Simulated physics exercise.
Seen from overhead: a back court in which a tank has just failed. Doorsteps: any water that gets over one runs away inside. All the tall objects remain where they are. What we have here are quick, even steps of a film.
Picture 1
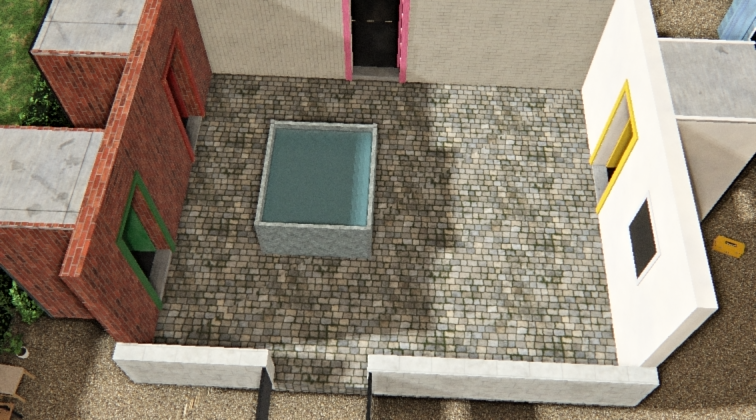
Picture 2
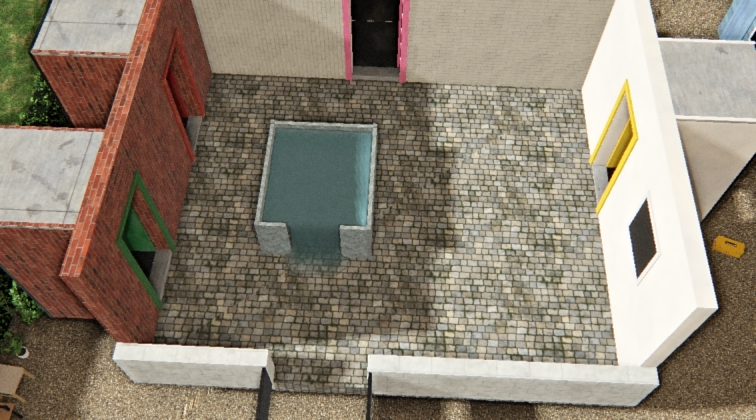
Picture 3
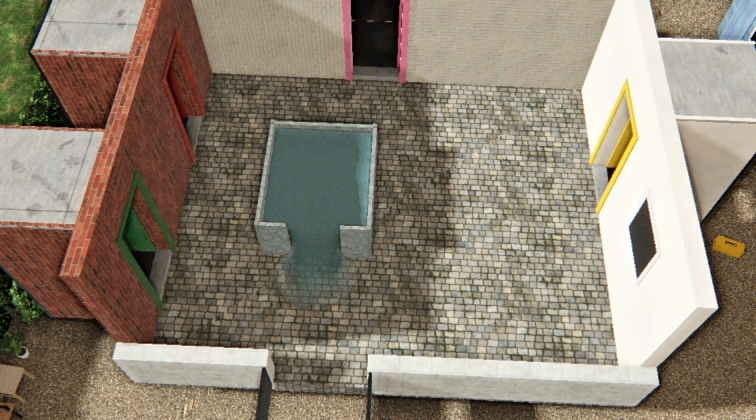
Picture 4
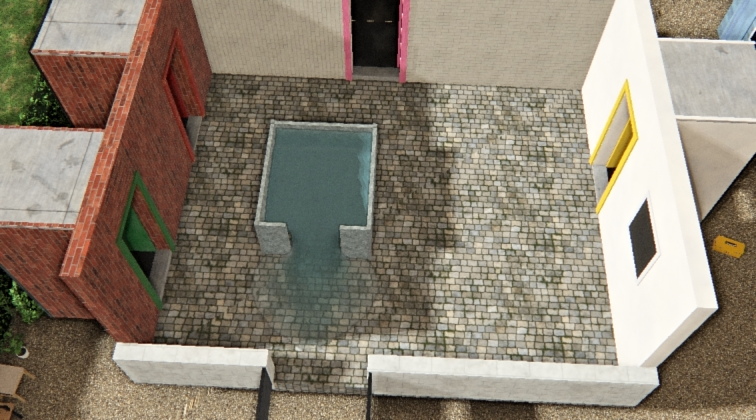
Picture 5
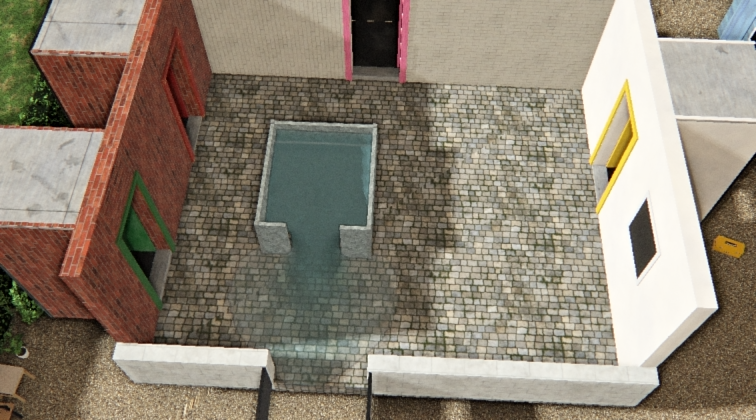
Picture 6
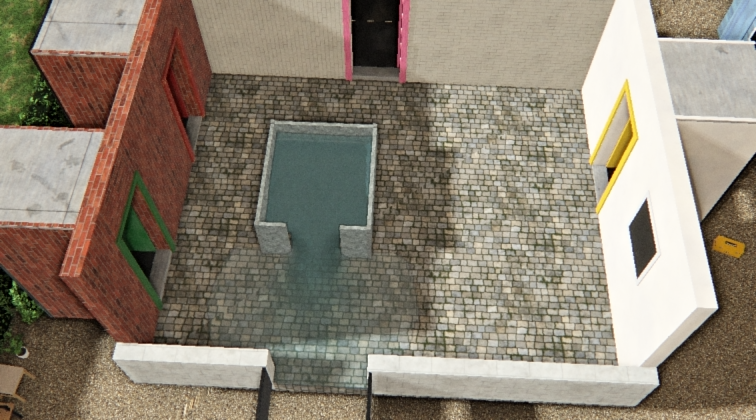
Water poured out through a gap that opened in the front wall of a stone tank in a courtyard, then spread across the cobbles toward the low white wall while the tank's level dropped.
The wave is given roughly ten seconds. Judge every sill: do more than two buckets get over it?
In order: Red door: Two buckets or fewer; green door: Two buckets or fewer; pink door: Two buckets or fewer; yellow door: Two buckets or fewer.
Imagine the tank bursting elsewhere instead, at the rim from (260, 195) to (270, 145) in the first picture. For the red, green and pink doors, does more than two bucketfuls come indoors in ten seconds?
In that case the red one breaks the limit, the green one breaks the limit and the pink one stays within bounds.
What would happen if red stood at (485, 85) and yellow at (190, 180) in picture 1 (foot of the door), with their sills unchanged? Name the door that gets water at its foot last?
The last to get wet is the one in red.
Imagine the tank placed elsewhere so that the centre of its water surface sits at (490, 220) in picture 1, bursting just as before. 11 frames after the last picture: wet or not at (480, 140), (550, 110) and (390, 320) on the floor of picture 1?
Log: No flood; no flood; flood.
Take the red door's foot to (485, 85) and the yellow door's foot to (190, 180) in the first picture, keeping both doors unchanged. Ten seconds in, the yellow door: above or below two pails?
Logged - yellow door ends up lower.
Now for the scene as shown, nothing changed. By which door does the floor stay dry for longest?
That is the pink-painted one.
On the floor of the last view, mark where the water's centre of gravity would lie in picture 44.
Centre of mass: Roughly (344, 231).
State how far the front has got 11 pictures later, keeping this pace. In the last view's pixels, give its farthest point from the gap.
My best guess is about (620, 384).
A moment on, water covers 20 % of the floor; the red door not reached, the green door not reached, the pink door not reached, the yellow door not reached.
Next, water covers 25 % of the floor; the red door not reached, the green door wet at the sill, nothing in, the pink door not reached, the yellow door not reached.
Then, water covers 45 % of the floor; the red door wet at the sill, nothing in, the green door wet at the sill, nothing in, the pink door not reached, the yellow door not reached.
Later, water covers 65 % of the floor; the red door wet at the sill, nothing in, the green door wet at the sill, nothing in, the pink door wet at the sill, nothing in, the yellow door wet at the sill, nothing in.
In the end, water covers 85 % of the floor; the red door wet at the sill, nothing in, the green door wet at the sill, nothing in, the pink door wet at the sill, nothing in, the yellow door wet at the sill, nothing in.
